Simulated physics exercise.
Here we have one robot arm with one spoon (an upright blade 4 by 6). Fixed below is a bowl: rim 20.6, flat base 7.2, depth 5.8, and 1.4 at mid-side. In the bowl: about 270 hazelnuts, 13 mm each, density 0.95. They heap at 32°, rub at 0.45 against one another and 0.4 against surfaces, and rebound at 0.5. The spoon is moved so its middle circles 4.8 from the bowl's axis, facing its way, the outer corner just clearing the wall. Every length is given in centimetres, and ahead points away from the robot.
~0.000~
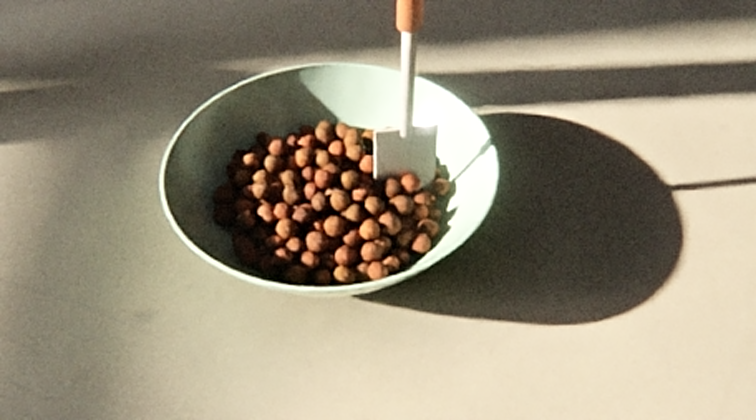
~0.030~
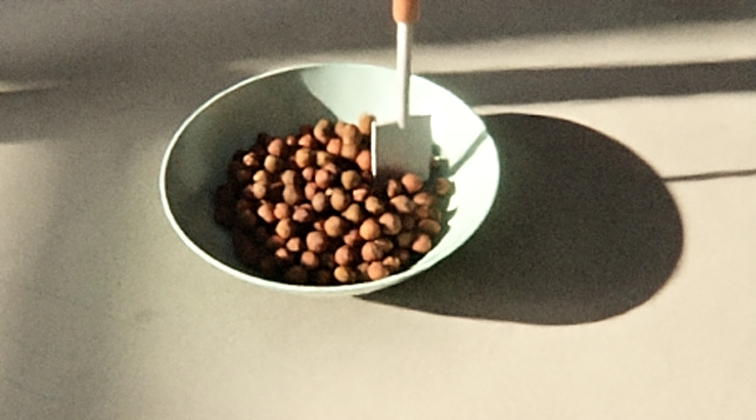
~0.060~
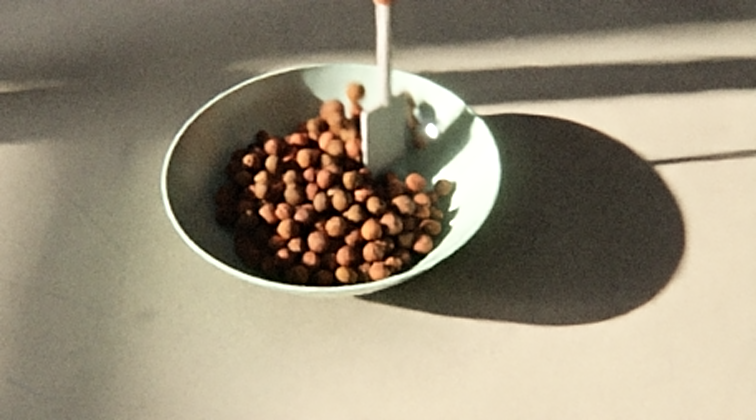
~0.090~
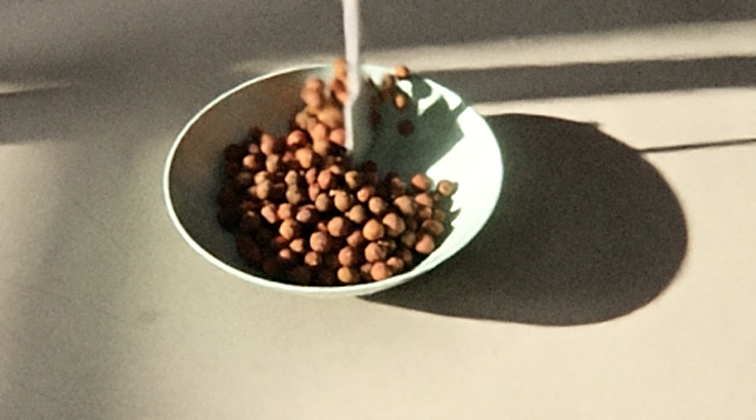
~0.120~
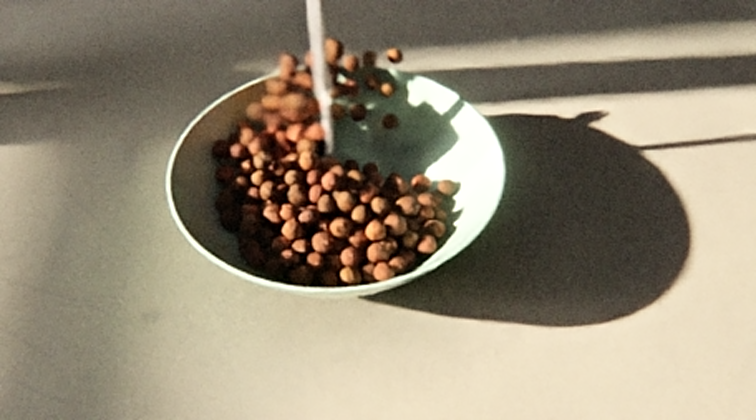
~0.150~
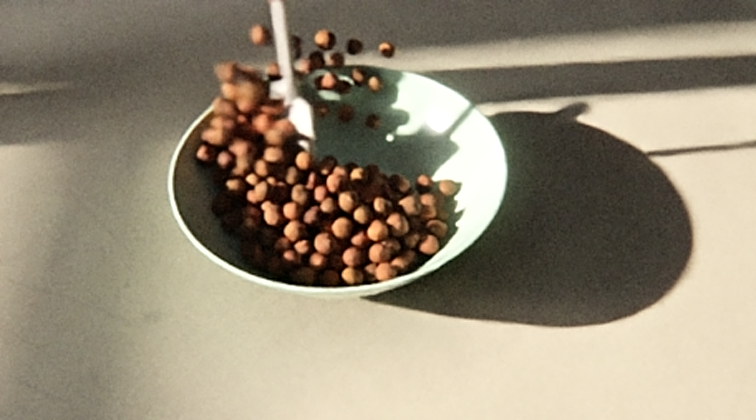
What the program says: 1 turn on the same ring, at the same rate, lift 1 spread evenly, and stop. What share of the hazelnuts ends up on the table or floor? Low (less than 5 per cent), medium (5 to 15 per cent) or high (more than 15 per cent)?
The share is high, more than 15 per cent.
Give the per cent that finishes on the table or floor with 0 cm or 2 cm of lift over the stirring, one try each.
I'd say some 35 per cent, and some 20 per cent.
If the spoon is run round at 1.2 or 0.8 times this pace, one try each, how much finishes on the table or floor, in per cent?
Roughly 45 and 20 per cent.
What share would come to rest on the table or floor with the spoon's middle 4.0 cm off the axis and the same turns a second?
Roughly 25 percent, I'd expect.
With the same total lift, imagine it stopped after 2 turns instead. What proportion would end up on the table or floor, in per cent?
Roughly 40 per cent.
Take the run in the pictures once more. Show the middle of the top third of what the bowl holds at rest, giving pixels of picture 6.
In the final view it lies around (377, 162).
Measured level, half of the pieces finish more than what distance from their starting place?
Some 9 centimetres or so.
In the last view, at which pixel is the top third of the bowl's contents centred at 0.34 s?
About (420, 221).
After 0.24 s, 209° round, highest piece 11 above the table; 240 in the bowl, 3 on the table or floor, 30 in flight or on the tool.
After 0.34 s, 297° round, highest piece 10 above the table; 212 in the bowl, 29 on the table or floor, 32 in flight or on the tool.
After 0.58 s, 0° round, highest piece 7 above the table; 182 in the bowl, 89 on the table or floor, 2 in flight or on the tool.
After 1.28 s, 0° round, highest piece 5 above the table; 182 in the bowl, 91 on the table or floor.
In the end, 182 in the bowl, 91 on the table or floor. That is 33 % on the table or floor.
